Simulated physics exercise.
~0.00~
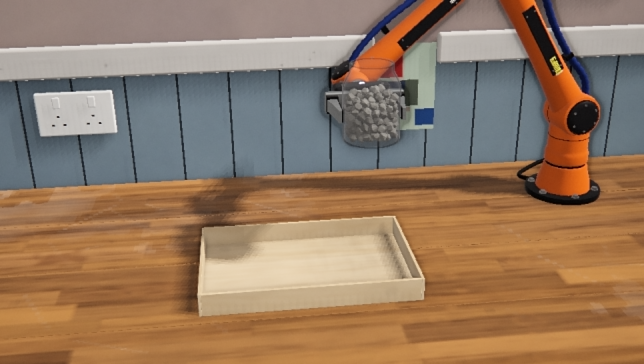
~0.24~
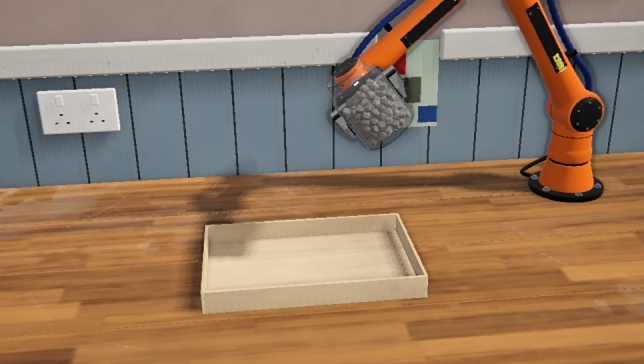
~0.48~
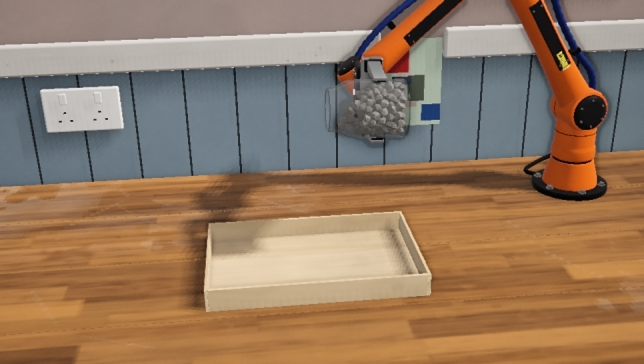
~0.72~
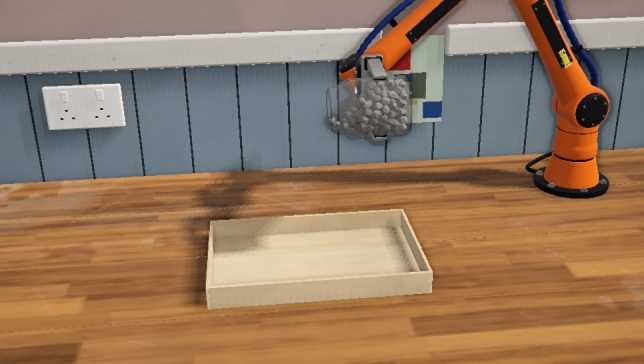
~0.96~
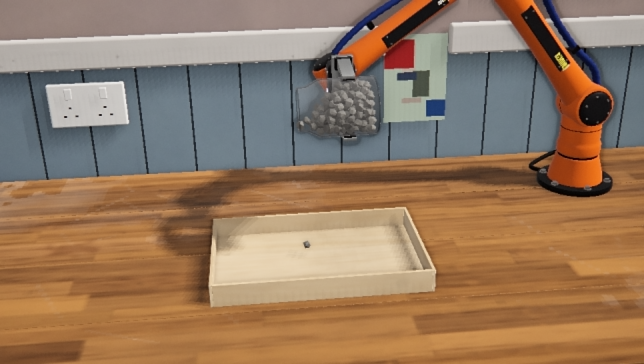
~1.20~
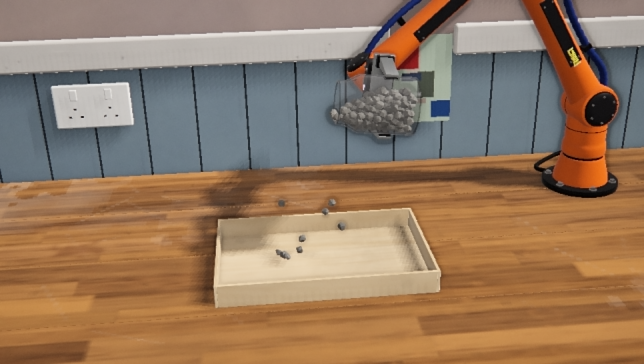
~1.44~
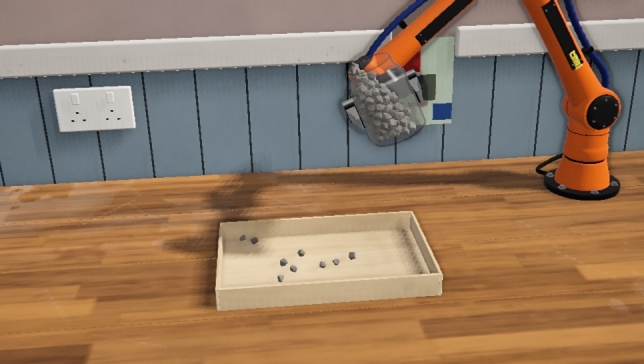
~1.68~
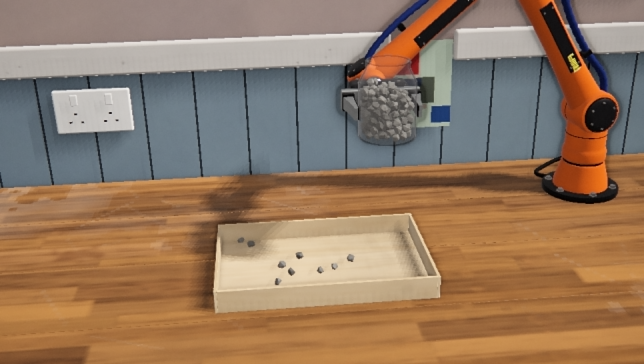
An orange robot arm held a clear jar of small grey pebbles above a shallow wooden tray, tipped it onto its side and jerked it, scattering a few pebbles into the tray, then turned it upright again with most still inside.
